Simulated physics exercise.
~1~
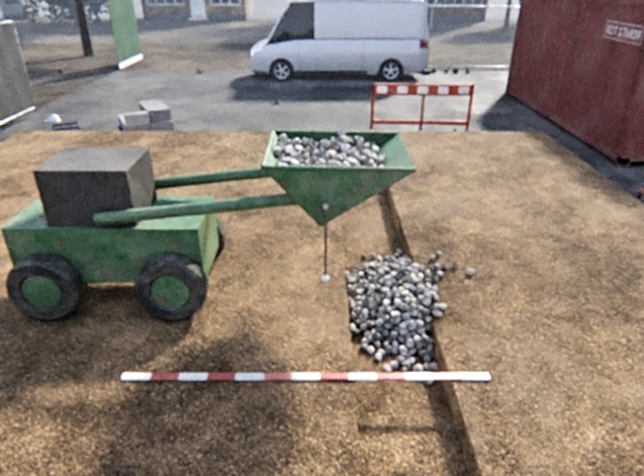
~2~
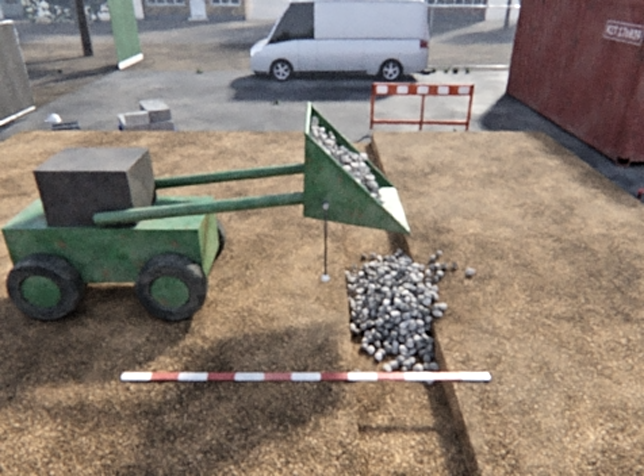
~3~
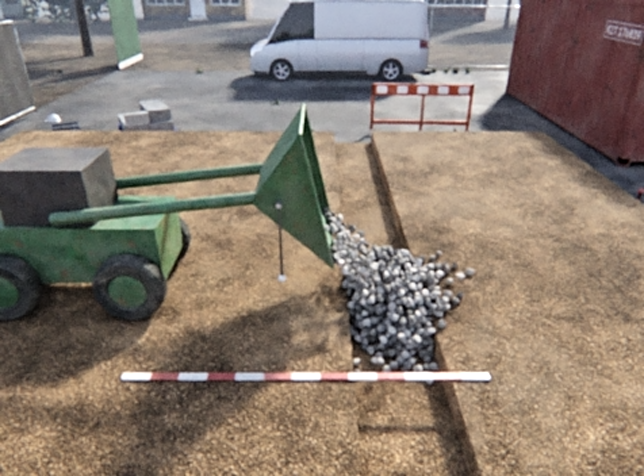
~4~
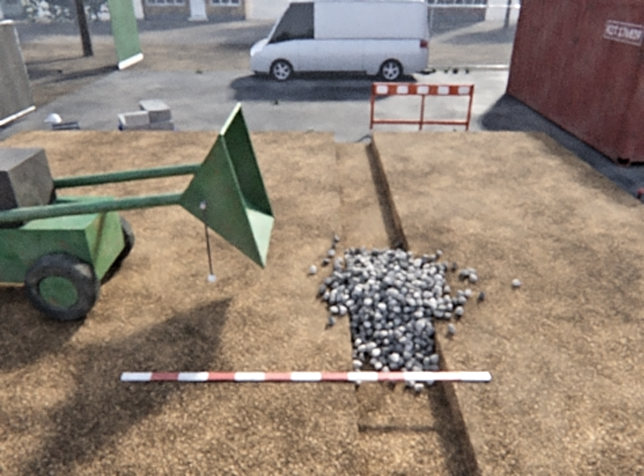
The clip opens on a green loader at the left holding a raised bucket full of grey stones, beside a pile already lying in a trench, with a red and white rod in front and a white van behind. The bucket tips forward to the right, and the stones slide toward its lower lip. As it tilts more steeply, the loader backs away to the left and the stones pour onto the pile. It then draws back farther with its bucket still tipped and emptied. The enlarged heap rests mostly in the trench, with a few stones scattered on either side.
